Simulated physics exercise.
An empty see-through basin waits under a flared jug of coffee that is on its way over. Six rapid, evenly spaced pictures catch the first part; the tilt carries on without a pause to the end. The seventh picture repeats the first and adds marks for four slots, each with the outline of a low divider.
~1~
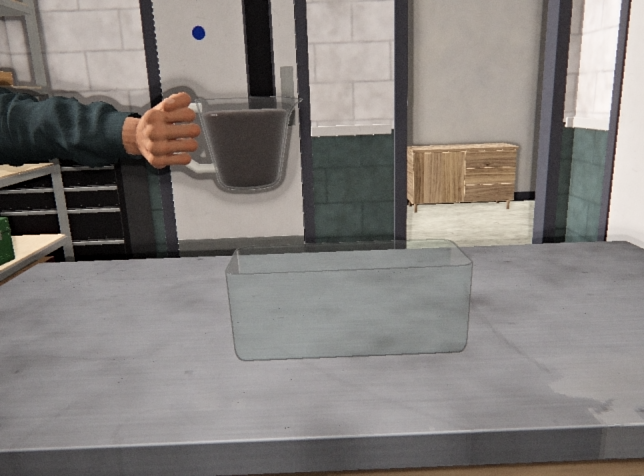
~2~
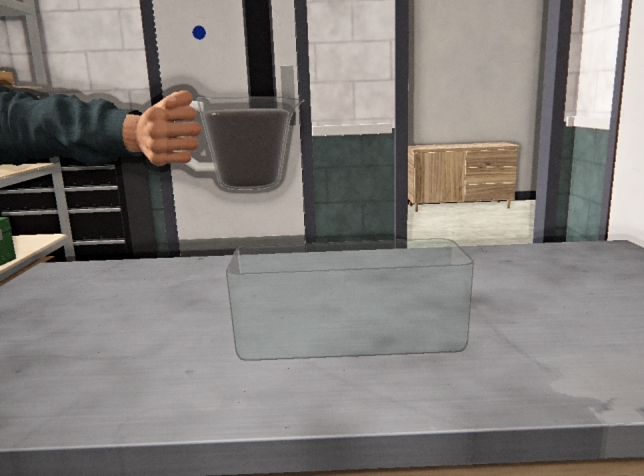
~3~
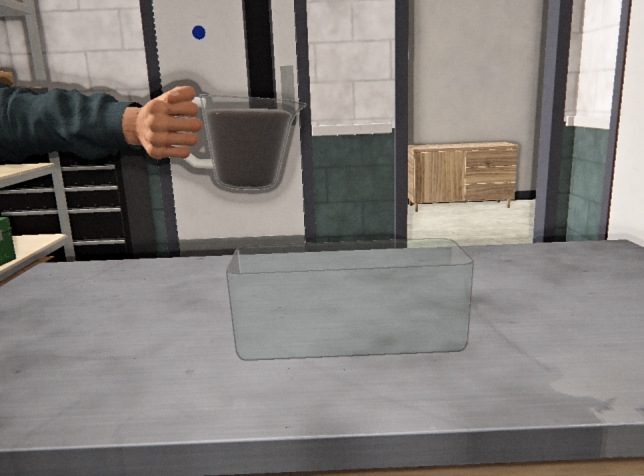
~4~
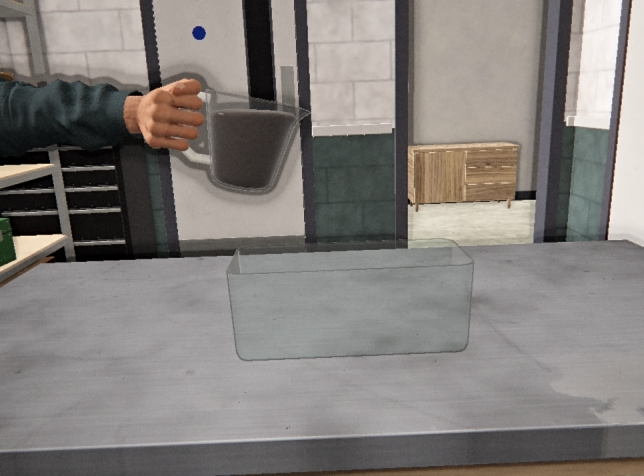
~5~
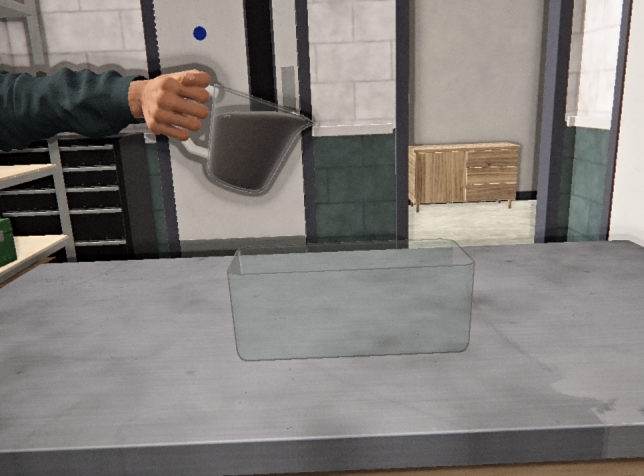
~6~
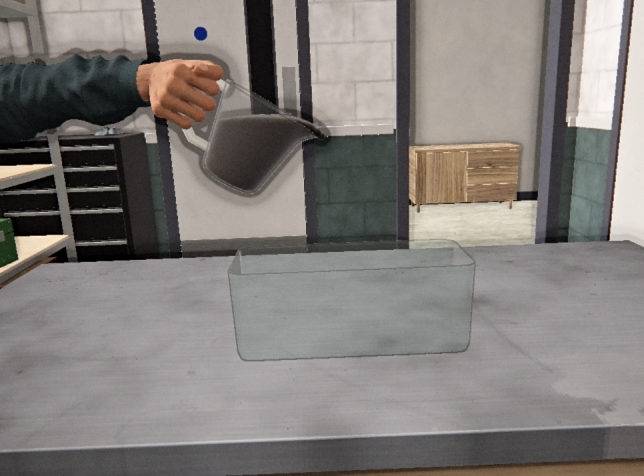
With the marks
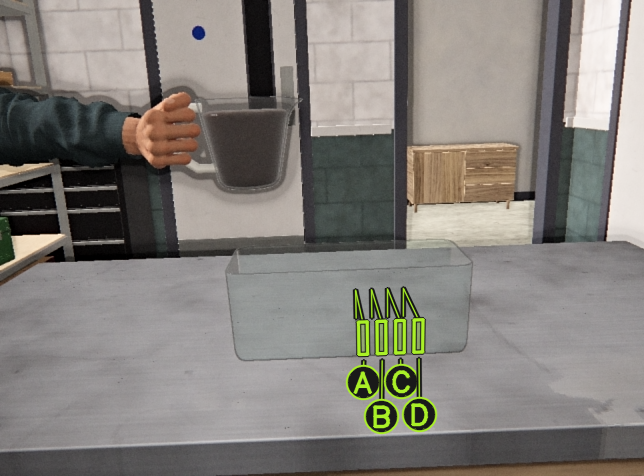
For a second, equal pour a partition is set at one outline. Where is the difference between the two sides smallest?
Use position A.
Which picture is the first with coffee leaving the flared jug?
Picture 6.
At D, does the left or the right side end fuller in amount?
The left side.
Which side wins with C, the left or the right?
More ends on the left.
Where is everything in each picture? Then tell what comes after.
The first frame shows upright, lip at (301, 99); basin from (235, 358) to (467, 349); nothing has left yet.
The second frame shows upright, lip at (303, 100); nothing has left yet.
The third frame shows tipped about 6°, lip at (306, 104); nothing has left yet.
The fourth frame shows tipped about 13°, lip at (310, 112); nothing has left yet.
The fifth frame shows tipped about 22°, lip at (314, 123); nothing has left yet.
The sixth frame shows tipped about 32°, lip at (317, 136); coffee is over the lip, down to (317, 136).
On the marked copy, A at (363, 360); B at (382, 360); C at (400, 359); D at (419, 358).
If A is chosen, about 57 % ends left of the wall and 42 % right of it.
If B is chosen, about 81 % ends left of the wall and 16 % right of it; 3 % is lost outside.
If C is chosen, about 93 % ends left of the wall and 4 % right of it; 3 % is lost outside.
If D is chosen, about 91 % ends left of the wall and 7 % right of it.
